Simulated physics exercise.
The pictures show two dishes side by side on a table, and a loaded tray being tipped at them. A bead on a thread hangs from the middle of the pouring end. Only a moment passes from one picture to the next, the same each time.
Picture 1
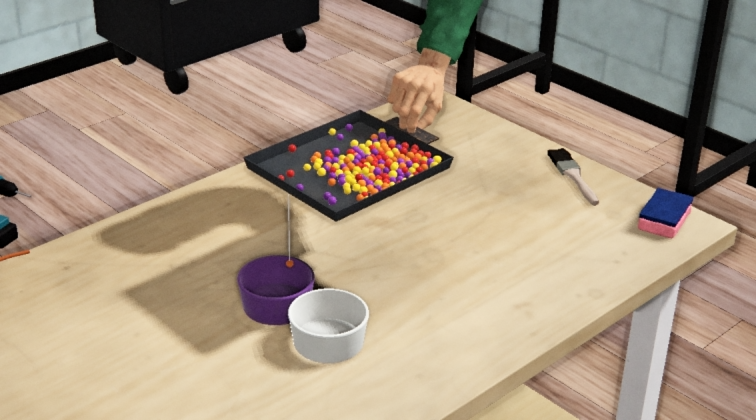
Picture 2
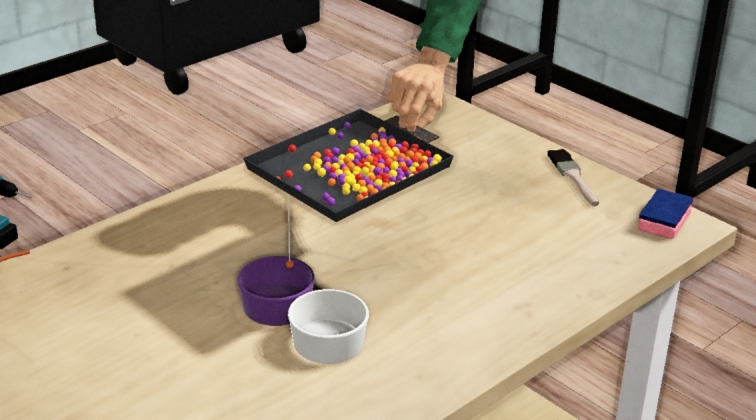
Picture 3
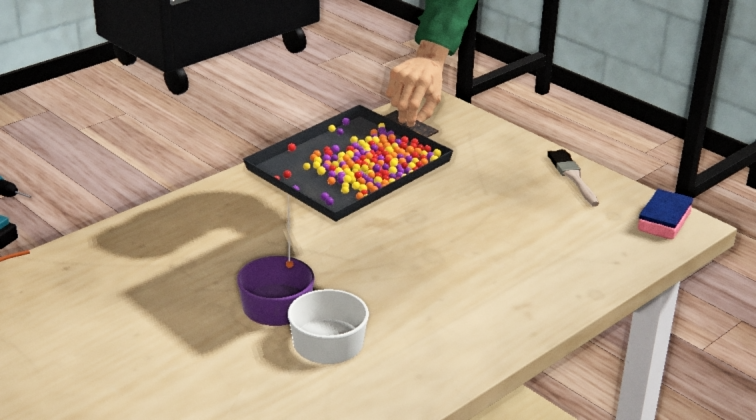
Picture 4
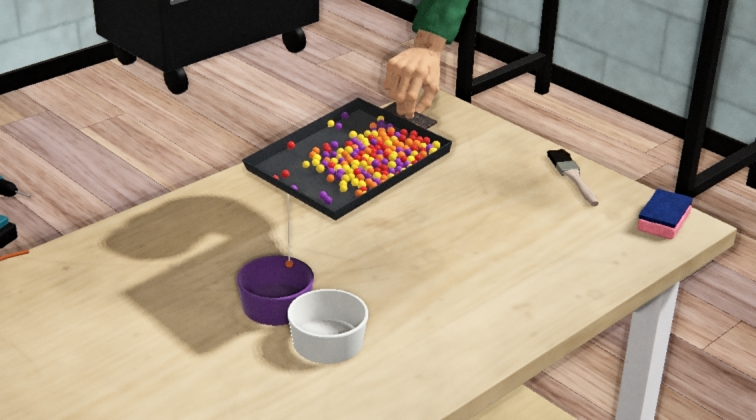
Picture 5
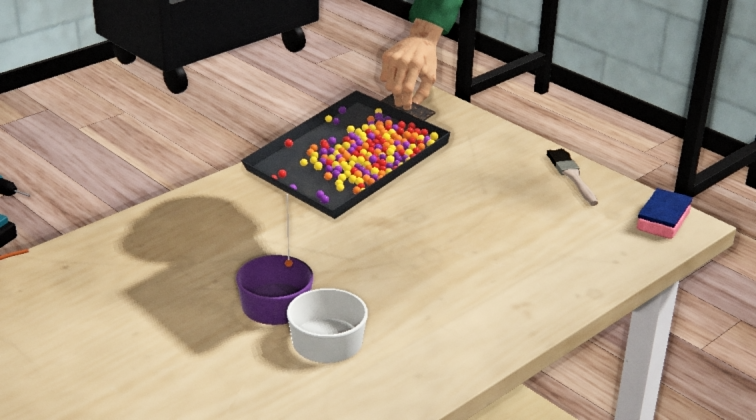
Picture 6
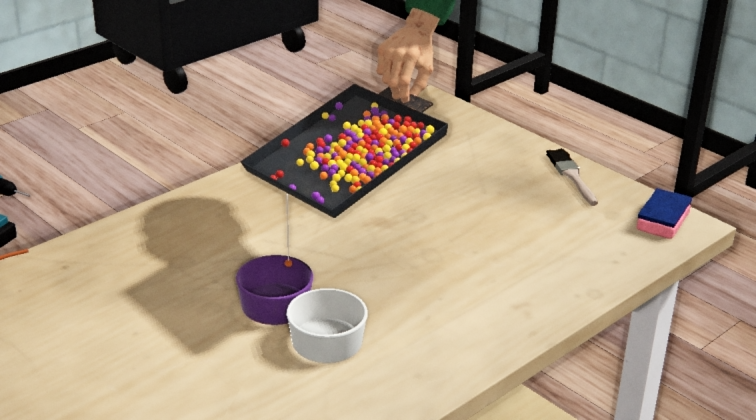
Hand slowly tilting a black tray of colourful beads, its far side rising, the beads shifting slightly, above purple and white dishes.
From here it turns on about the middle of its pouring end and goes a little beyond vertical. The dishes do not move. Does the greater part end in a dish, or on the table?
They take only the smaller part between them.
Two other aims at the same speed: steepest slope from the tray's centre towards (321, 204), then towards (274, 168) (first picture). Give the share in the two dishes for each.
About 80 and 0 per cent.
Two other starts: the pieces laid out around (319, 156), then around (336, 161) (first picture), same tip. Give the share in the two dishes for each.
Near 20 % and 20 %.
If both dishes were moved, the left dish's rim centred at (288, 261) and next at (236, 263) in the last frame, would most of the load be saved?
At the first place under half, at the second above a half.
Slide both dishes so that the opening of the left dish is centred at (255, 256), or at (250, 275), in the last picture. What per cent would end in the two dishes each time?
Near 50 % and 50 %.
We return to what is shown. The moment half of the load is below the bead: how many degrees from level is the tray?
Near 95 degrees.
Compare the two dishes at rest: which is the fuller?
That is left.
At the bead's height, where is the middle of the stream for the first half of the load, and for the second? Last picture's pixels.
Around (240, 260) and then (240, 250).
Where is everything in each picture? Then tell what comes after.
Corners of the pouring end at (247, 157) and (336, 210), level; middle of the load at (374, 165), round plastic beads; left dish at (247, 303); right dish at (299, 340); bead on its thread at (290, 264), in the first picture.
Corners of the pouring end at (247, 158) and (336, 210), level; middle of the load at (374, 165), in the second picture.
Corners of the pouring end at (247, 159) and (335, 210), tipped barely, lowest at the left corner; middle of the load at (374, 162), in the third picture.
Corners of the pouring end at (246, 159) and (334, 209), tipped a little, lowest at the left corner; middle of the load at (373, 156), a small part on the move, in the fourth picture.
Corners of the pouring end at (245, 160) and (333, 208), tipped a little, lowest at the left corner; middle of the load at (371, 151), a small part on the move, in the fifth picture.
Corners of the pouring end at (244, 161) and (332, 208), tipped a little, lowest at the left corner; middle of the load at (367, 147), about half on the move; left dish at (246, 302); right dish at (298, 339), in the sixth picture.
Soon, tray tipped steeply; nearly all on the tray; a stray few outside both; a stray few in the air.
A while on, tray tipped right over; about a quarter on the tray; a stray few in the right dish; about a quarter in the left dish; about a third outside both; about a quarter in the air.
Towards the end, tray tipped past a quarter turn; a stray few in the right dish; about a quarter in the left dish; about two thirds outside both.
Finally, tray tipped past a quarter turn; a stray few in the right dish; about a quarter in the left dish; about two thirds outside both.
